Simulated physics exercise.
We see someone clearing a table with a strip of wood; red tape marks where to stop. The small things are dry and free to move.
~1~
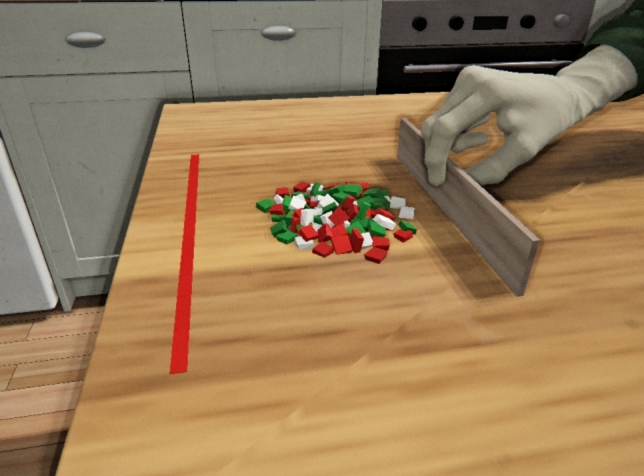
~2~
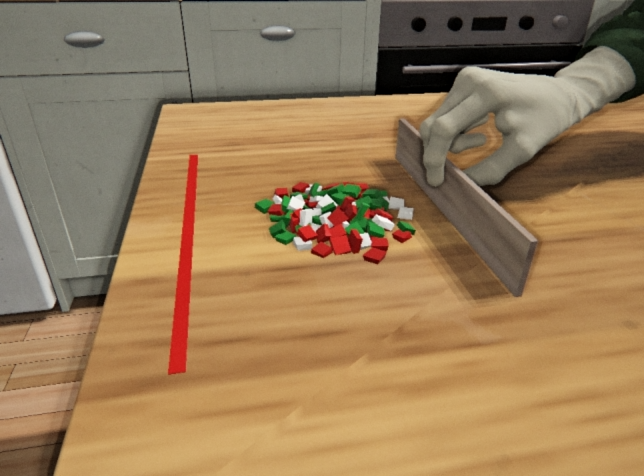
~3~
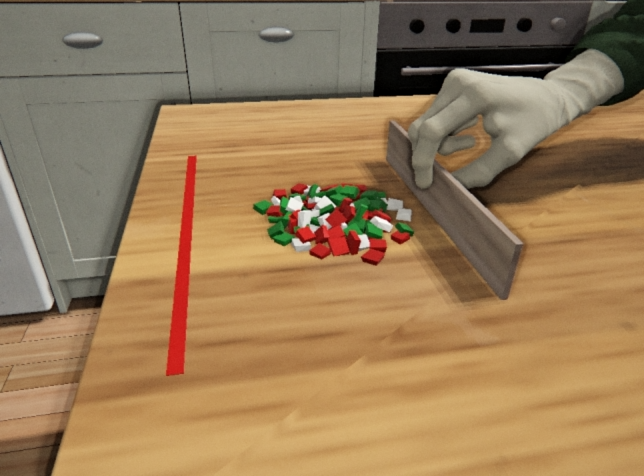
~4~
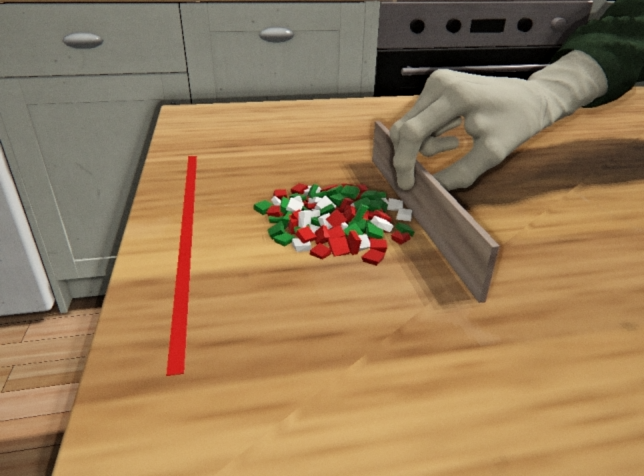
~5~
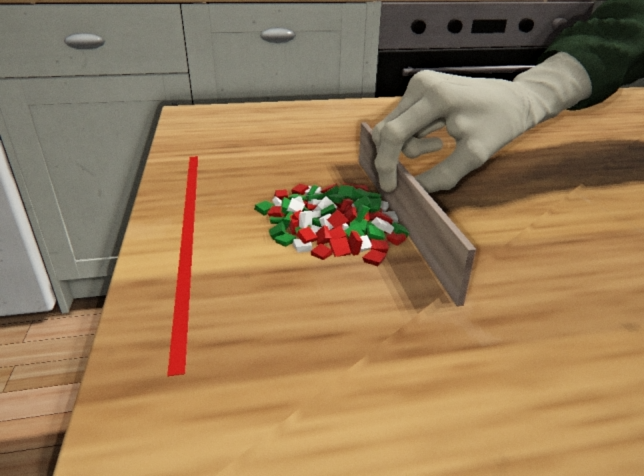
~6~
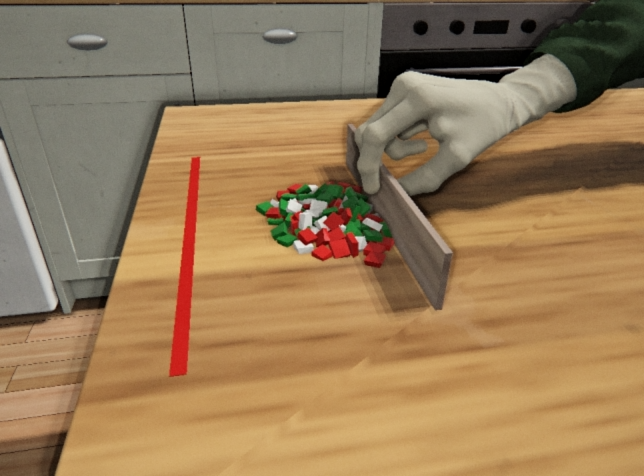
Gloved hand sliding a strip of wood leftward across a wooden table, pressing into a heap of red, green and white tiles.
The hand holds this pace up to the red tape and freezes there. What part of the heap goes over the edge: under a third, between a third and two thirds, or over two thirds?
The floor gets between a third and two thirds.
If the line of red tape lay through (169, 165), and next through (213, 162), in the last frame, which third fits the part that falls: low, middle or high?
One: Beyond two thirds. Two: Under a third.
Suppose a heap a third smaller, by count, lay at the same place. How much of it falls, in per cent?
Close to 30 per cent.
Shortly afterwards, strip of wood still moving, near (282, 178); heap all on the table, its front near (175, 221).
Next, strip of wood stopped at the red tape; heap near a third over the edge.
Some moments later, strip of wood stopped at the red tape; heap near half over the edge.
In the end, strip of wood stopped at the red tape; heap near half over the edge.
